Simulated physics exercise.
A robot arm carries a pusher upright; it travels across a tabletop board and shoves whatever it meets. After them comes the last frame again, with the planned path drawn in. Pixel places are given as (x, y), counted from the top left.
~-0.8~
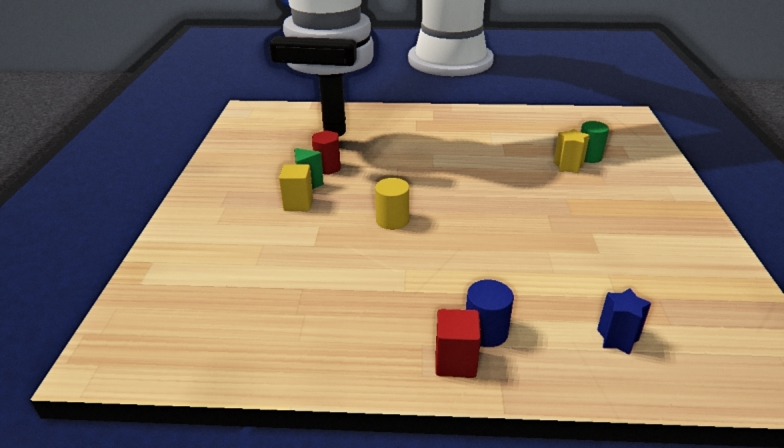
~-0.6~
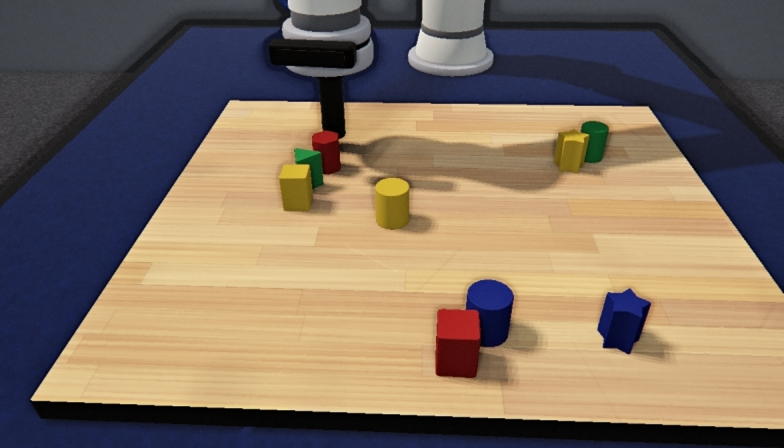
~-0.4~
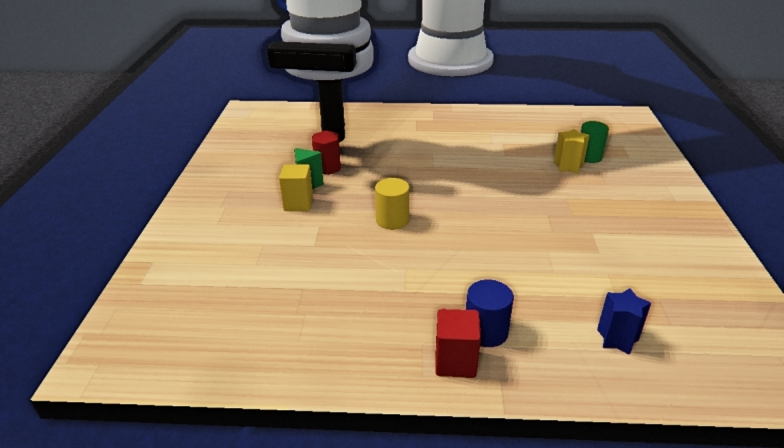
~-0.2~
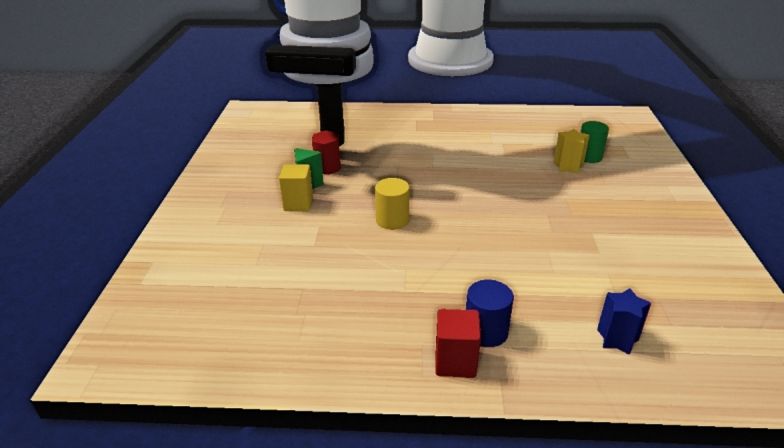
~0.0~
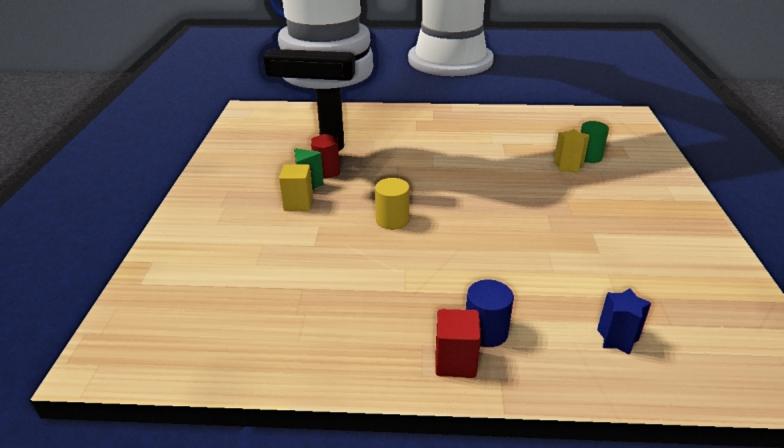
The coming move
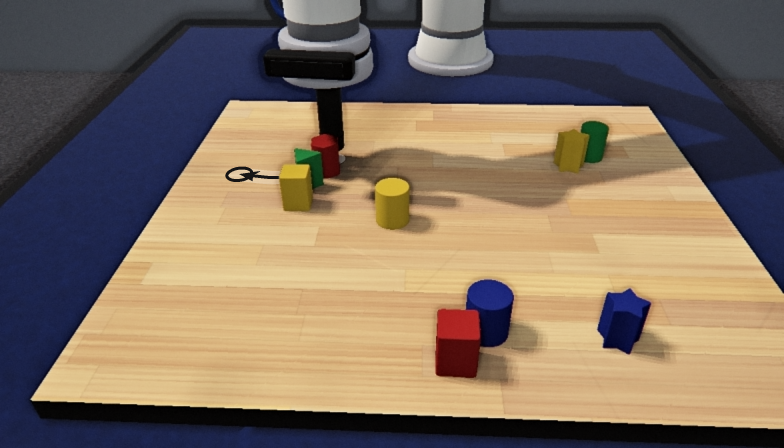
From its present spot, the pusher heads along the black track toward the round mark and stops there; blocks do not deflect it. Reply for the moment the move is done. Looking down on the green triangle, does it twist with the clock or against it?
It goes clockwise.
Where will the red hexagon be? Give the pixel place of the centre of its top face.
So, by the moment the path ends, you'll find the top centre of the red hexagon at (317, 148).
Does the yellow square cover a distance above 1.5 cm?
I expect not.
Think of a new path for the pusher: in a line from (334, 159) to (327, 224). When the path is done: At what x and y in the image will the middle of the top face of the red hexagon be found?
Its top face will be centred at roughly (324, 206).
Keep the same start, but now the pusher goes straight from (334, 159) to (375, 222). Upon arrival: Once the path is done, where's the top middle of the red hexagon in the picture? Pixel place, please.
Answer: (326, 163).
Drawn move, from (334, 159) over (305, 170) and (272, 178) to (239, 174).
The first path, step by step. One third of the way, pusher (303, 159); green triangle (302, 158), turned 15° clockwise; red hexagon (317, 148), turned 55° anticlockwise.
Two thirds of the way, pusher (270, 166); green triangle (302, 158), turned 20° clockwise; red hexagon (317, 148), turned 60° anticlockwise.
At the end, pusher (237, 163); yellow square still; green triangle (302, 158), turned 20° clockwise; red hexagon (317, 148), turned 60° anticlockwise.
